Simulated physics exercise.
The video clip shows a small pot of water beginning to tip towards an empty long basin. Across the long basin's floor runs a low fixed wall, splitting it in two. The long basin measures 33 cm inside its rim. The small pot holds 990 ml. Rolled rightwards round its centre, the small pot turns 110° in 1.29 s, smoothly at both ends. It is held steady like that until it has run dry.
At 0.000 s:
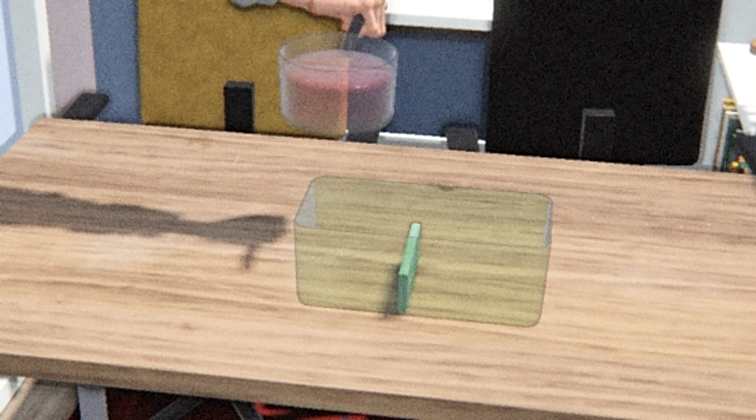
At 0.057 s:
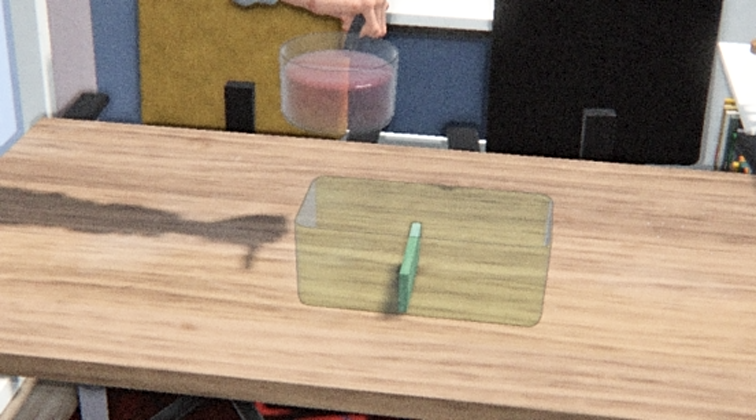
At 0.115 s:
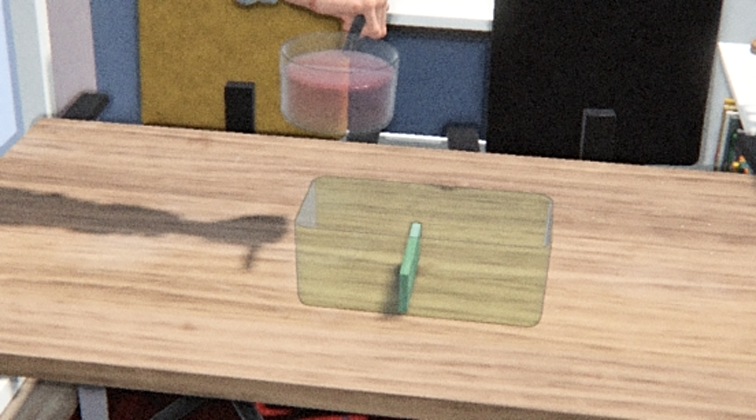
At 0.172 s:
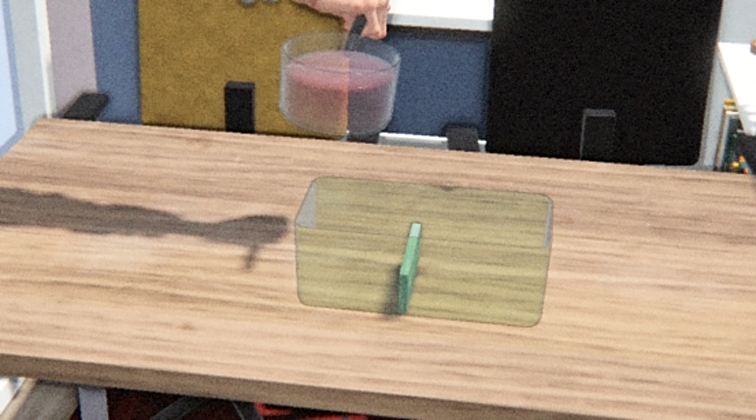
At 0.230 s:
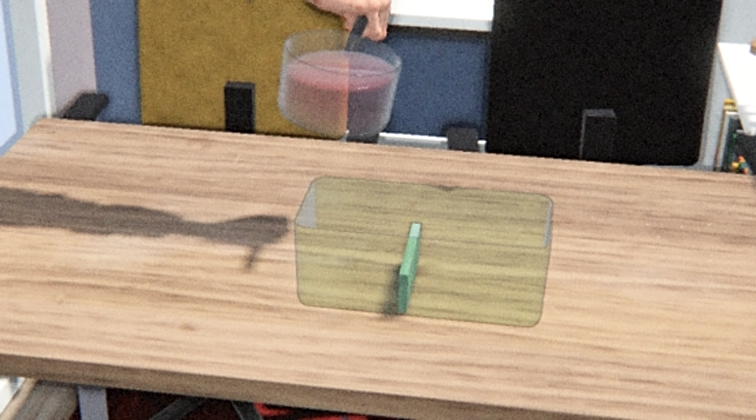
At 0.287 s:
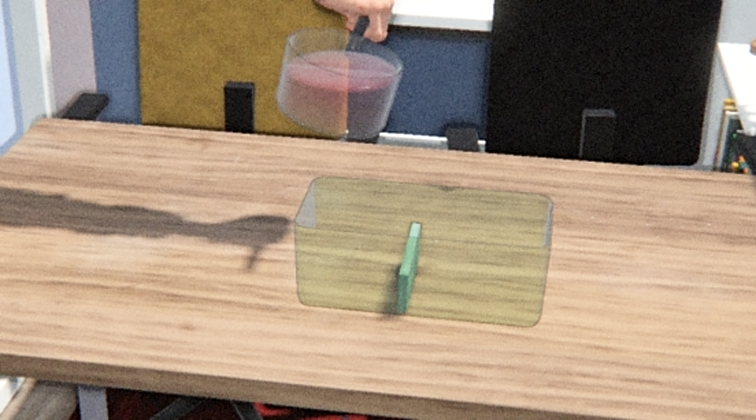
A hand holding a clear pot of pinkish liquid above a wooden table, tilting it slightly rightwards behind a yellowish divided basin.
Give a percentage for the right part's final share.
My figure is 85 %.
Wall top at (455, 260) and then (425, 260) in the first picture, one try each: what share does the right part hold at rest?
First 40, then 70 per cent.
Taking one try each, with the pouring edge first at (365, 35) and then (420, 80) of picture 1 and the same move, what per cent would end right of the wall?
The first try gives around 65 percent, the second around 100 percent.
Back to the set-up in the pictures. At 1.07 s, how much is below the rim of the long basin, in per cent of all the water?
76 per cent or thereabouts.
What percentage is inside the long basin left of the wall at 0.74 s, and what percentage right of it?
About 0 left, 8 right.
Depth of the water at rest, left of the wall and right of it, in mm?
On the left it stands about 6 mm, on the right about 32 mm.
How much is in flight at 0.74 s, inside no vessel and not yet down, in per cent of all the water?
I'd say close to 28 per cent.
After 0.74 s the tilt is 67° and 63 per cent is still to pour, 0 is left of the wall and 8 right of it.
After 1.07 s the tilt is 102° and 12 per cent is still to pour, 2 is left of the wall and 73 right of it.
After 1.41 s the tilt is 110° and 0 per cent is still to pour, 13 is left of the wall and 85 right of it.
After 1.79 s the tilt is 110° and 0 per cent is still to pour, 14 is left of the wall and 85 right of it.
In the end 14 per cent lies left of the wall, 85 right of it and 1 outside.
